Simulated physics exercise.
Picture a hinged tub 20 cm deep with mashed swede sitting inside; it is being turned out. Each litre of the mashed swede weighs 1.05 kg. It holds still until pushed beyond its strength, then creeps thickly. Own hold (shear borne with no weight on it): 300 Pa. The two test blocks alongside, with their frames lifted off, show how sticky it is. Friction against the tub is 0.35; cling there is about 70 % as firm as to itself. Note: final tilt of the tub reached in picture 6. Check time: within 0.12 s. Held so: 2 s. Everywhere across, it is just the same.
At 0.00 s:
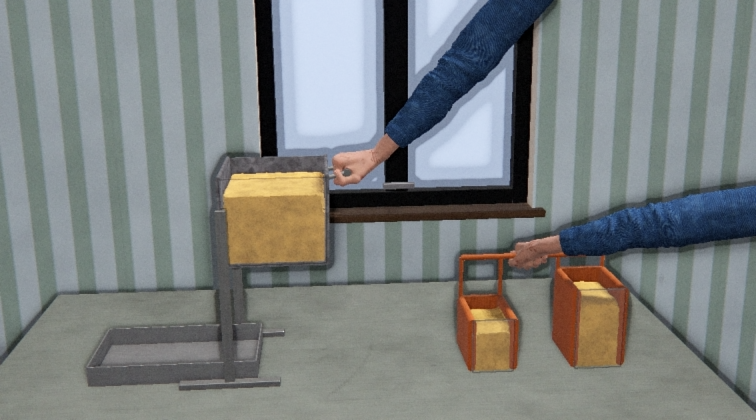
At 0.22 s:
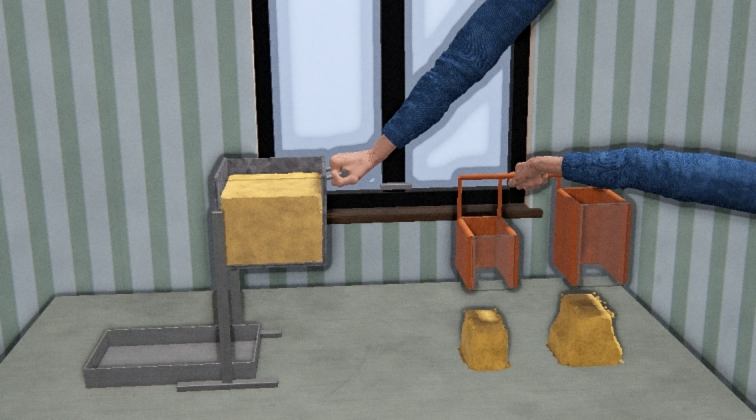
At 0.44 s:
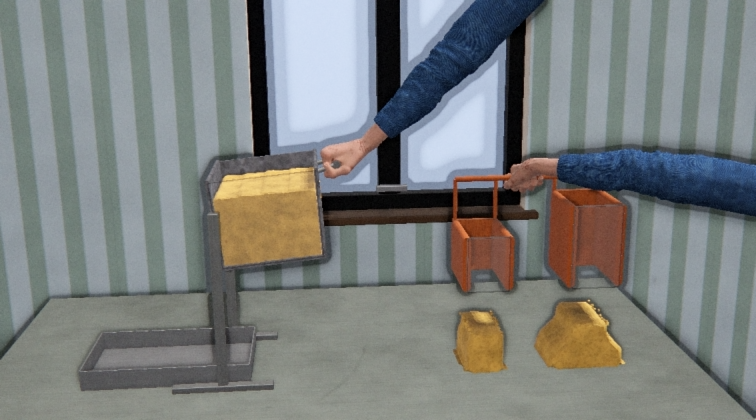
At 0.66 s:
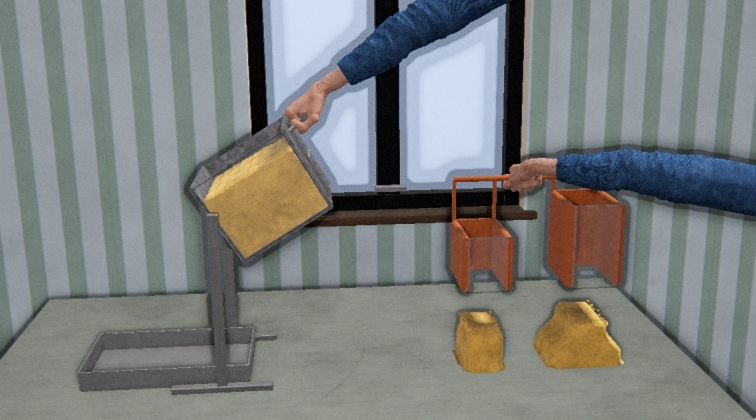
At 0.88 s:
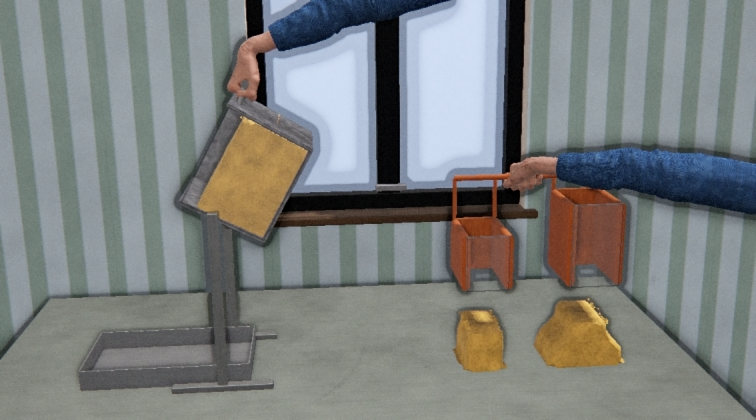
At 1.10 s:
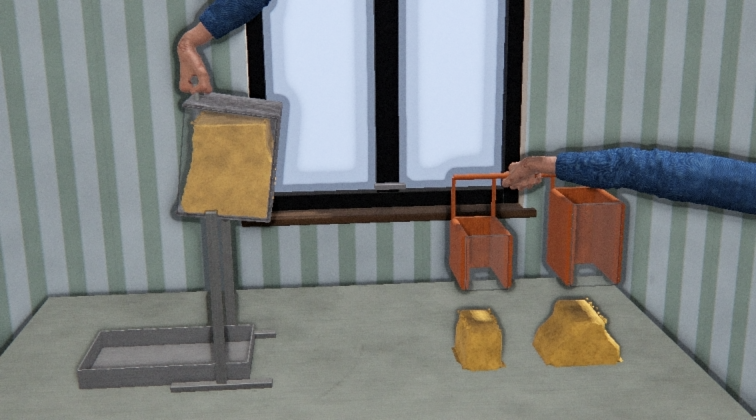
On a grey table, orange molds lift off two yellow blocks, then a hand tilts a tub steeply leftward.
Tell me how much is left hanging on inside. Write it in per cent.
Roughly 54 % is left.
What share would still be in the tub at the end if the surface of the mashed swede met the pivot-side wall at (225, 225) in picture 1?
Then roughly 100 %.
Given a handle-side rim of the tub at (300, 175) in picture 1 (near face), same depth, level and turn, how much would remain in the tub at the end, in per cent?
It would be near 100 %.
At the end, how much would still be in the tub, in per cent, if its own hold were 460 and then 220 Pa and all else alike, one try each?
You'd see 70 percent the first time and 50 percent the second.
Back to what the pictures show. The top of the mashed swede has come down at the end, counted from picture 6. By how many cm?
Roughly 10 cm.
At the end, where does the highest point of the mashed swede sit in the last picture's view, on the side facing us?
It ends up highest close to (236, 168).
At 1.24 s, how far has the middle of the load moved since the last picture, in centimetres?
4 cm.
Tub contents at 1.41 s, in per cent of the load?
Some 65 per cent.
After 1.24 s, the tub is at 82 degrees and holds 90 %.
After 1.41 s, the tub is at 82 degrees and holds 67 %.
After 1.58 s, the tub is at 82 degrees and holds 56 %.
After 1.75 s, the tub is at 82 degrees and holds 54 %.
After 3.10 s, the tub is at 82 degrees and holds 54 %.
